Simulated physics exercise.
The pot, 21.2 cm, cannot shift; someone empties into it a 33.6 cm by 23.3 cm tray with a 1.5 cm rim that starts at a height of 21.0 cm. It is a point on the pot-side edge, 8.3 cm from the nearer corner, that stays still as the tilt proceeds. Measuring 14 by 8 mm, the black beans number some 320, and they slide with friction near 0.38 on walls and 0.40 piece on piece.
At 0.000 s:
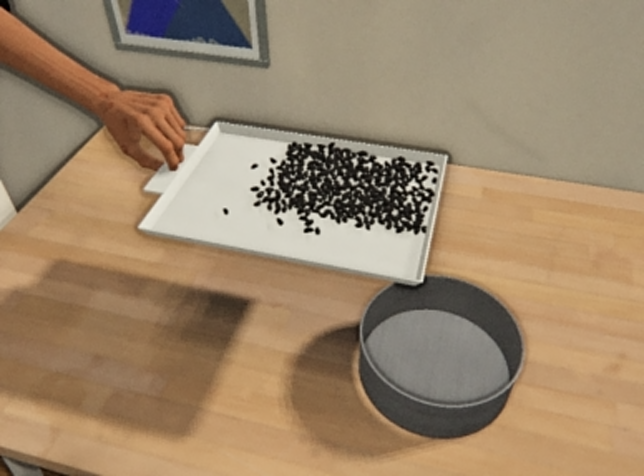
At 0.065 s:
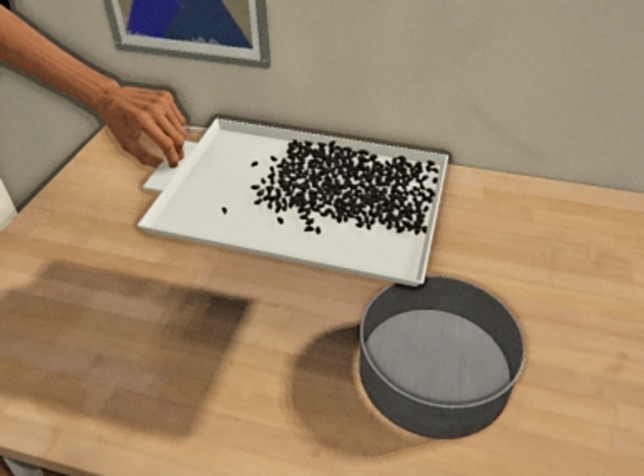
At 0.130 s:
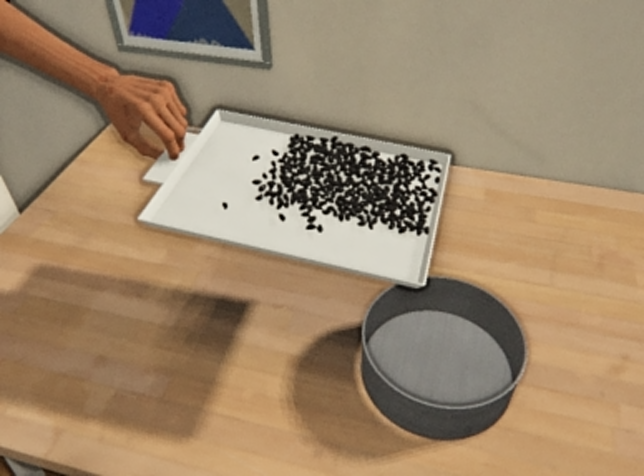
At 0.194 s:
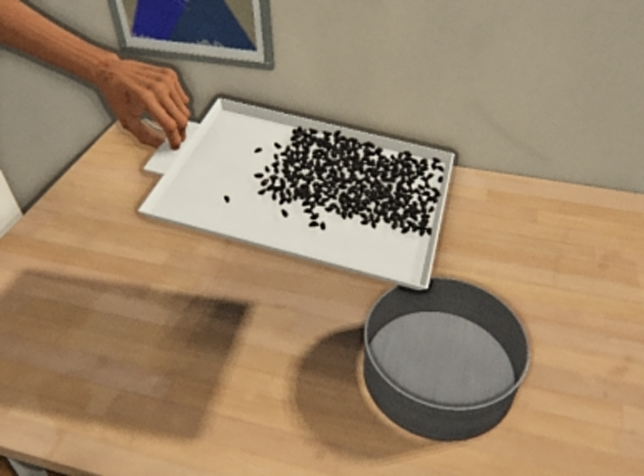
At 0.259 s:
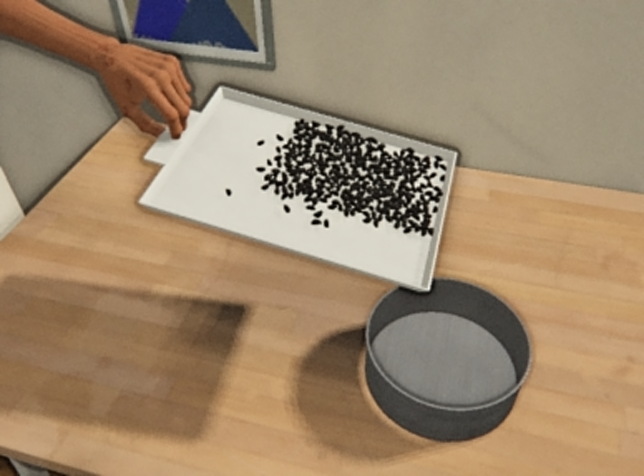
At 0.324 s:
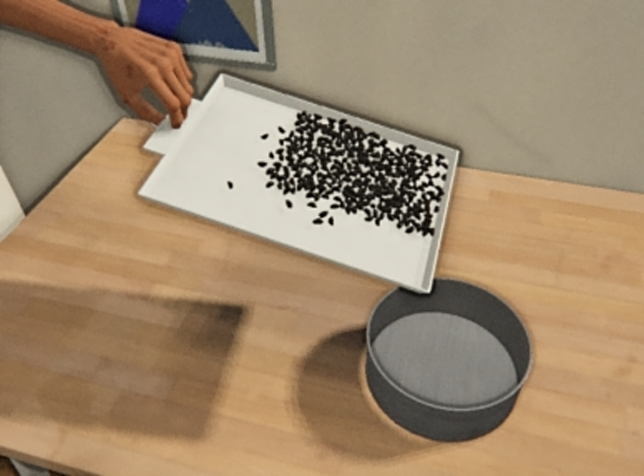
A white tray scattered with black beans, held by a hand at its left end, starts out level above a wooden table, then tilts gradually as the hand raises that end, its right front corner lowest beside a round grey pot.
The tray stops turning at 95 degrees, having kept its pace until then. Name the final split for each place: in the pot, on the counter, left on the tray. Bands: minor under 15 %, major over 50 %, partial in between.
In order: Pot: Chances are the heavier share of the lot sits there; counter: Chances are a negligible share of the lot sits there; tray: Chances are a negligible share of the lot sits there.
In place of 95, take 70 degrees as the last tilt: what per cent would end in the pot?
Estimated share: About 95 %.
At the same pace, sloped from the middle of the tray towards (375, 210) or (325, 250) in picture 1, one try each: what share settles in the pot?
First try: About 60 percent; second try: About 80 percent.
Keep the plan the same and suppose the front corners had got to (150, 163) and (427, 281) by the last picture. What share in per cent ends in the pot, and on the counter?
The pot gets 60 and the counter 40.
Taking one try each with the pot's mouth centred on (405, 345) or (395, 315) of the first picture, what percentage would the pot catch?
Near 85 and 85 percent, one try each.
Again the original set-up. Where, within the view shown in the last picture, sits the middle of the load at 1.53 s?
Roughly (443, 379).
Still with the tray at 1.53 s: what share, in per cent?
About 10% of the load.
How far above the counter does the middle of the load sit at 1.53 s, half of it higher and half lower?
Around 2 cm up.
Then, at 1.05 s, tilt 52 degrees; the tray holds 70 %, the pot 10 %.
After 1.53 s, tilt 77 degrees; the tray holds 10 %, the pot 80 %.
Then, at 2.08 s, tilt 95 degrees; the tray holds 0 %, the pot 95 %.
In the end, at 2.4 s, pot 100 %, counter 5 %, tray 0 %.
